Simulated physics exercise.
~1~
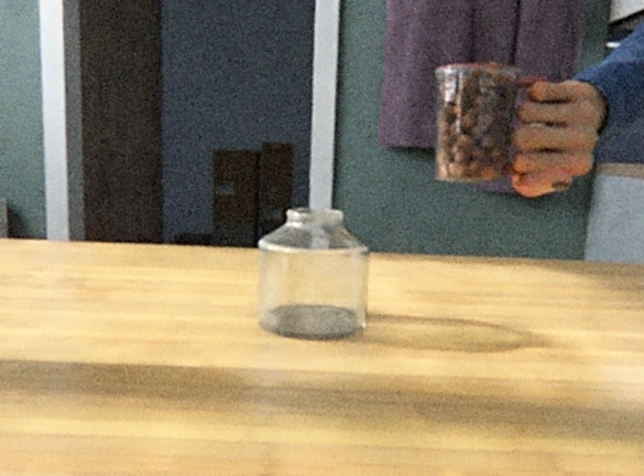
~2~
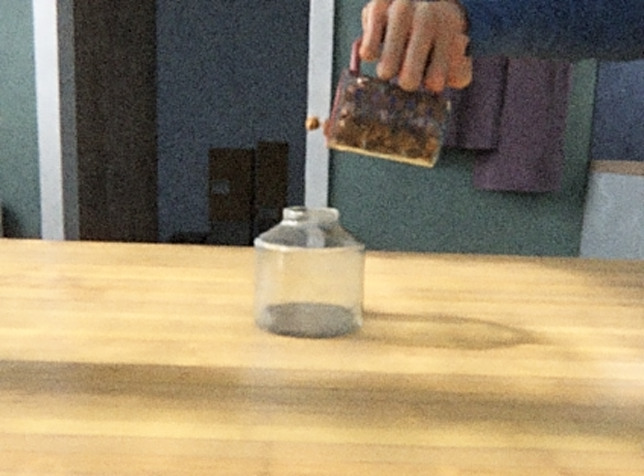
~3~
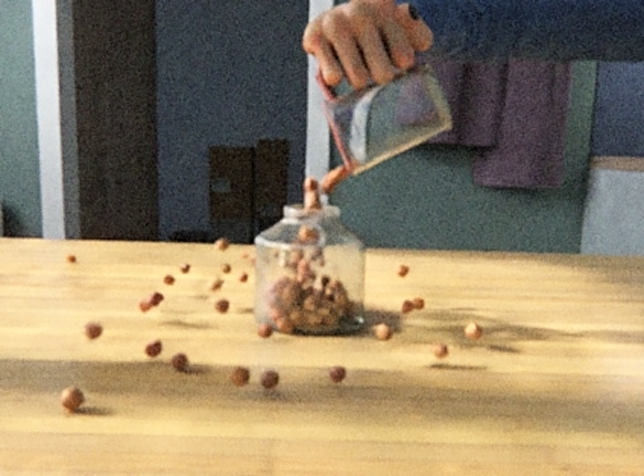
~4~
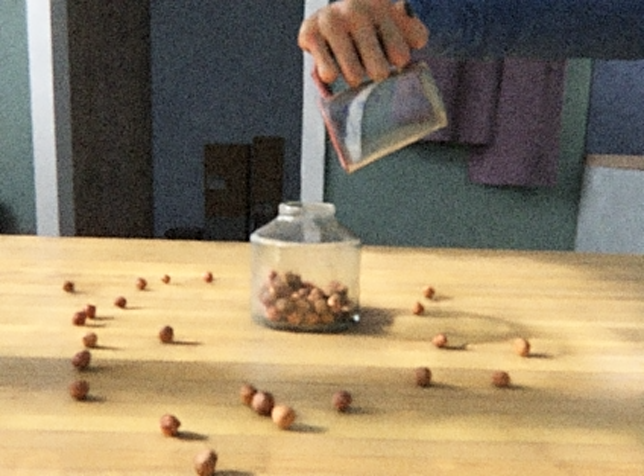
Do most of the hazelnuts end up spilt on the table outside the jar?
No, only a part of the hazelnuts ends up spilt on the table. The bulk of them lands in the jar, and hardly any stay in the cup.
On a pale wooden table in a room with a teal wall, a dark doorway and a hanging purple cloth, seen from the front by a slightly swaying camera, stands an empty clear jar with a narrow neck. A hand in a blue sleeve holds a glass cup full of brown hazelnuts upright at the upper right. The hand carries the cup left until it is above the jar and tips it, and the first nuts drop out. As it tilts further, nuts pour into the jar while others bounce and scatter over the table. Finally the cup is empty, most nuts lie in the jar, and the rest are strewn around it.
